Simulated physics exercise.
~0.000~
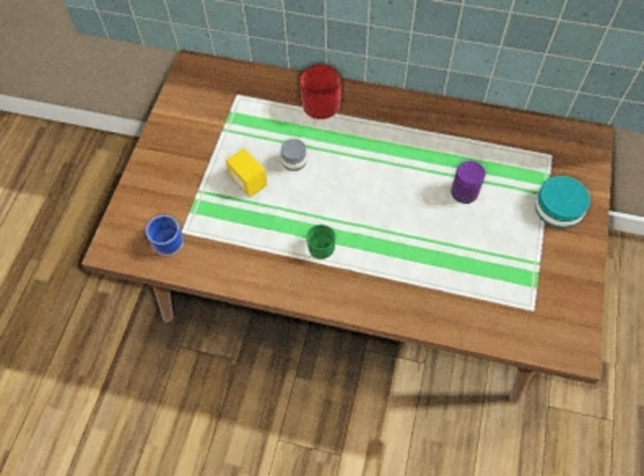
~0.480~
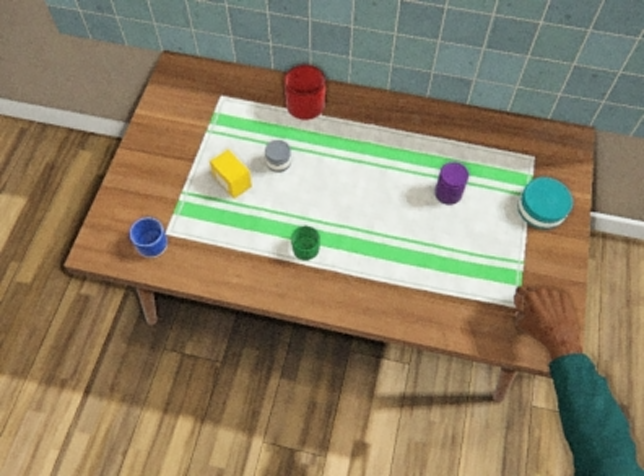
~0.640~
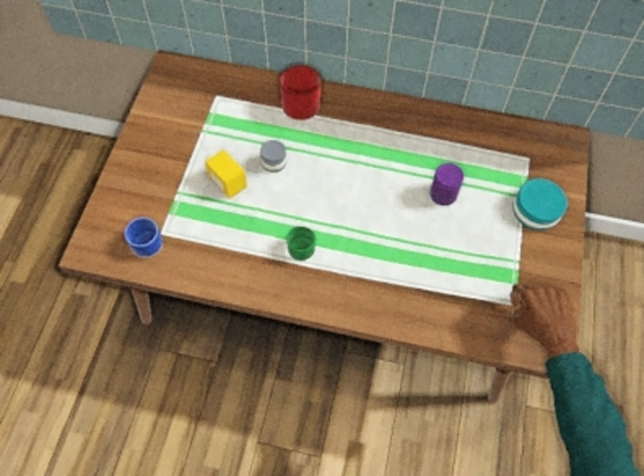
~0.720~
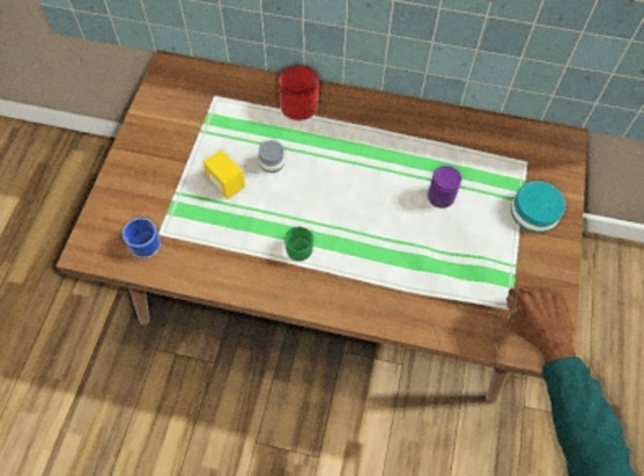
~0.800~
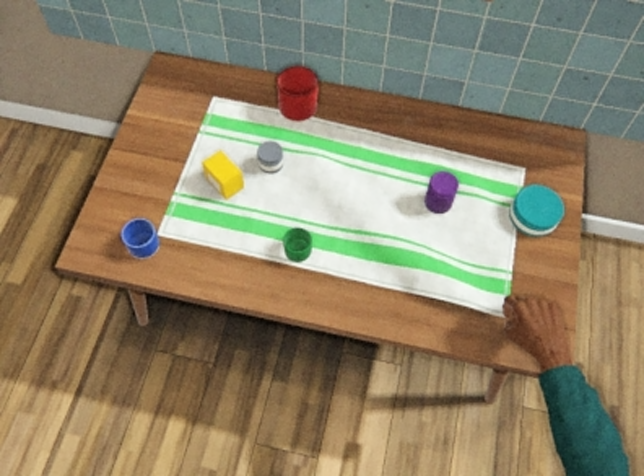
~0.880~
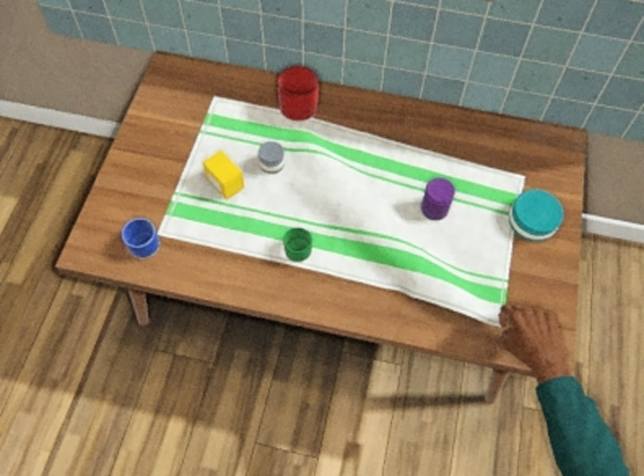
To begin with, a striped tea towel lies on a wooden table among seven objects, and the view shifts slightly as a hand grips its near right corner. The hand drags that corner toward the front edge, rippling the cloth; the purple tub rides along and the teal canister shifts slightly.
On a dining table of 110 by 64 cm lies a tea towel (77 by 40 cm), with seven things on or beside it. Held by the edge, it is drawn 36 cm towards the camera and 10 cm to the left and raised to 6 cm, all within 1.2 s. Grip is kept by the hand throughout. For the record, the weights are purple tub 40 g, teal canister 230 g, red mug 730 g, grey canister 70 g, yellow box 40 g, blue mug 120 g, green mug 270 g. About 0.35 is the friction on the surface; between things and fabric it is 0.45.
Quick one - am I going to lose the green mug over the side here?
No: Ends up on the surface.
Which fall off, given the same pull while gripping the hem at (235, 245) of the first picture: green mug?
Result - green mug is gone from the top.
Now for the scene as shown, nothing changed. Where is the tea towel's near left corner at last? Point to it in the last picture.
(204, 207).
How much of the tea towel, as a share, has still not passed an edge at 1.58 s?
Some 80 per cent of it.
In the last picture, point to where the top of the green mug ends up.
Resting point is at approximately (304, 296).
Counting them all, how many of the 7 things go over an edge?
Count recorded: 0.
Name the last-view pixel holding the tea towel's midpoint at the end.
Its centre lands at about (371, 272).
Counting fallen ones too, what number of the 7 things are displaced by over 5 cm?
That makes 5.
At 1.1 s, 100 % of the tea towel is still over the top; green mug 1 cm off its start, purple tub 12 cm off its start, teal canister 8 cm off its start.
At 1.3 s, 90 % of the tea towel is still over the top; green mug 5 cm off its start, purple tub 22 cm off its start, teal canister 15 cm off its start.
At 1.6 s, 80 % of the tea towel is still over the top; green mug 10 cm off its start at (303, 284), purple tub 31 cm off its start at (438, 304), teal canister 21 cm off its start at (537, 285).
At 1.8 s, 75 % of the tea towel is still over the top; green mug 13 cm off its start, purple tub 34 cm off its start, teal canister 24 cm off its start.
At 3.4 s, 75 % of the tea towel is still over the top; green mug 13 cm off its start at (304, 296), purple tub 35 cm off its start at (439, 323), teal canister 24 cm off its start at (541, 300), grey canister 20 cm off its start at (333, 206).
